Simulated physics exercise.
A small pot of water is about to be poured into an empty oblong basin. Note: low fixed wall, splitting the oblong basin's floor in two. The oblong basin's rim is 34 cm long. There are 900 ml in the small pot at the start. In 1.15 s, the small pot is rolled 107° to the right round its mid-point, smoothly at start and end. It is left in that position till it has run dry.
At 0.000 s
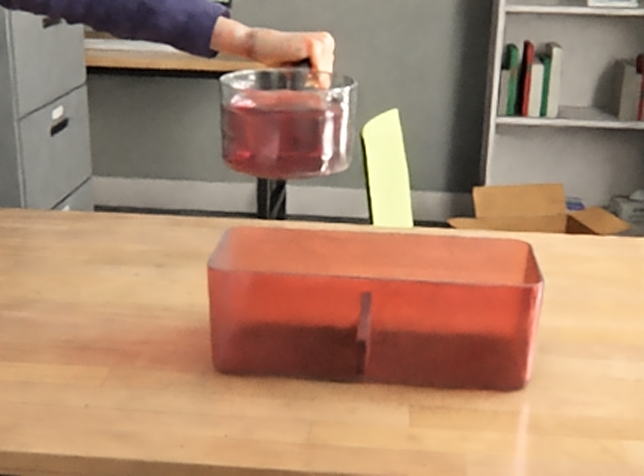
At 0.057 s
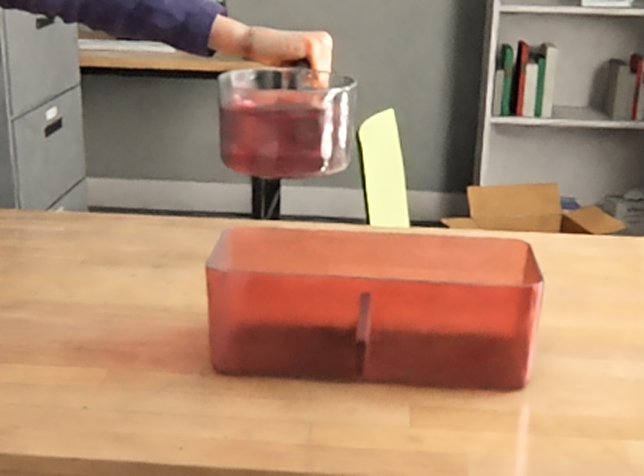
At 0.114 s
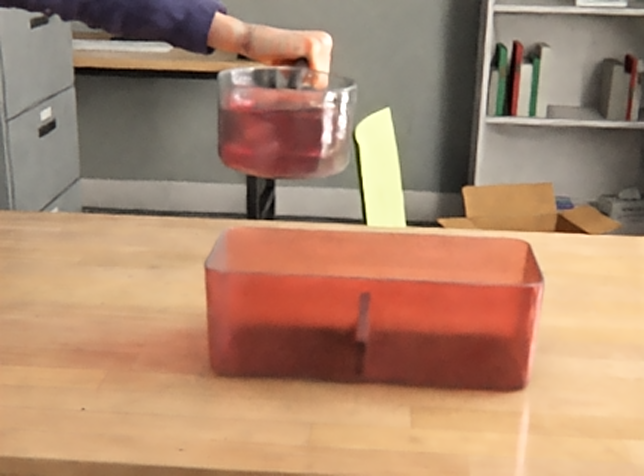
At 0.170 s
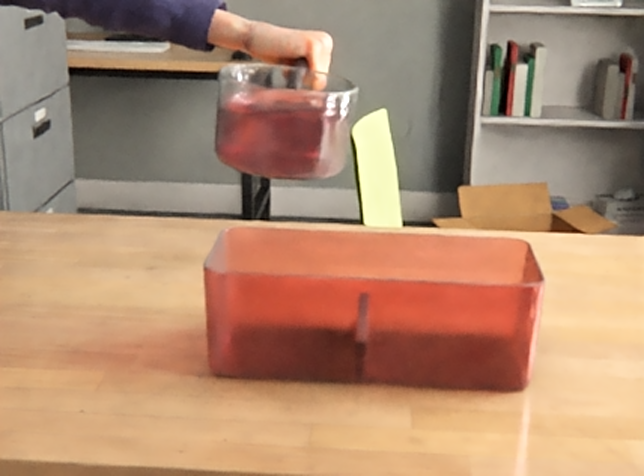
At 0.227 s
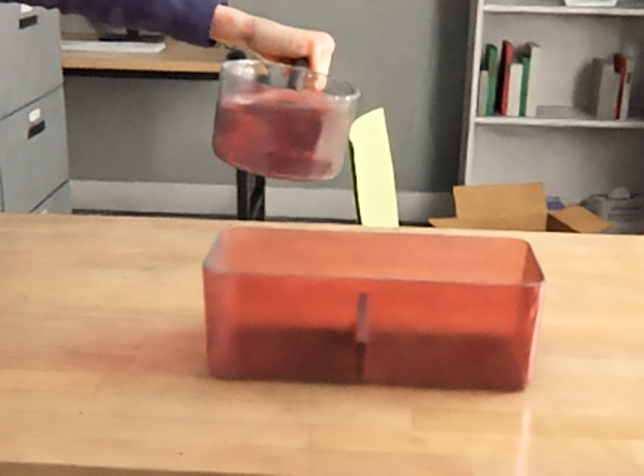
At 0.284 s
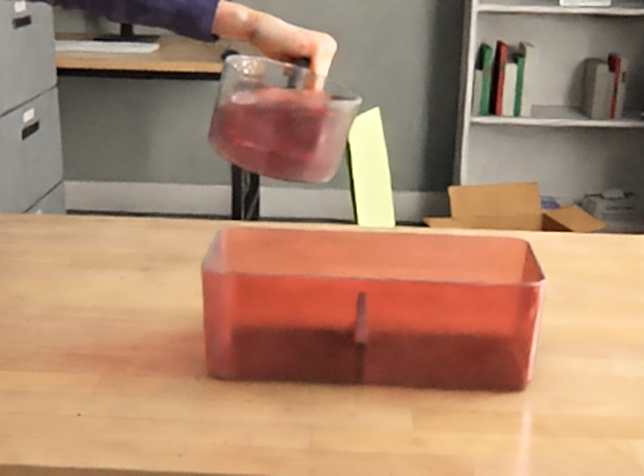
At the start, a hand holds a clear pot of reddish water level above an empty, red, see-through oblong basin with a low dividing wall, on a wooden table. The hand then slowly tilts the pot slightly to the right, while the background drifts a little leftward behind the table.
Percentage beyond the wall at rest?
92 per cent.
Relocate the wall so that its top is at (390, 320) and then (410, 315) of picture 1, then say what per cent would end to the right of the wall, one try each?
I'd put it at about 70 per cent for the first and about 50 per cent for the second.
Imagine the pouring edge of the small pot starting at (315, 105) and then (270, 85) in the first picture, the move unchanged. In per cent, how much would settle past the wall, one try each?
It comes to 55 per cent, and then 10 per cent.
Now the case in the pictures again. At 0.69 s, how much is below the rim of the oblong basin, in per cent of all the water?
Estimate - around 10 in a hundred parts.
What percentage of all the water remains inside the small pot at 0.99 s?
14 in a hundred, give or take.
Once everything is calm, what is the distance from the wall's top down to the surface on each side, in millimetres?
For the left, around 42 mm; for the right, around 10 mm.
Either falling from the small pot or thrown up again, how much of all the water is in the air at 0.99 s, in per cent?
It comes to some 12 percent of the total.
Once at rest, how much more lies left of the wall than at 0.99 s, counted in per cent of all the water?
It comes to about 4 per cent.
By 0.69 s the tilt is 71° and 64 per cent is still to pour, 0 is left of the wall and 9 right of it.
By 0.99 s the tilt is 102° and 13 per cent is still to pour, 3 is left of the wall and 73 right of it.
By 1.31 s the tilt is 107° and 1 per cent is still to pour, 6 is left of the wall and 91 right of it.
By 1.65 s the tilt is 107° and 0 per cent is still to pour, 8 is left of the wall and 92 right of it.
At rest 8 per cent lies left of the wall, 92 right of it and 0 outside.
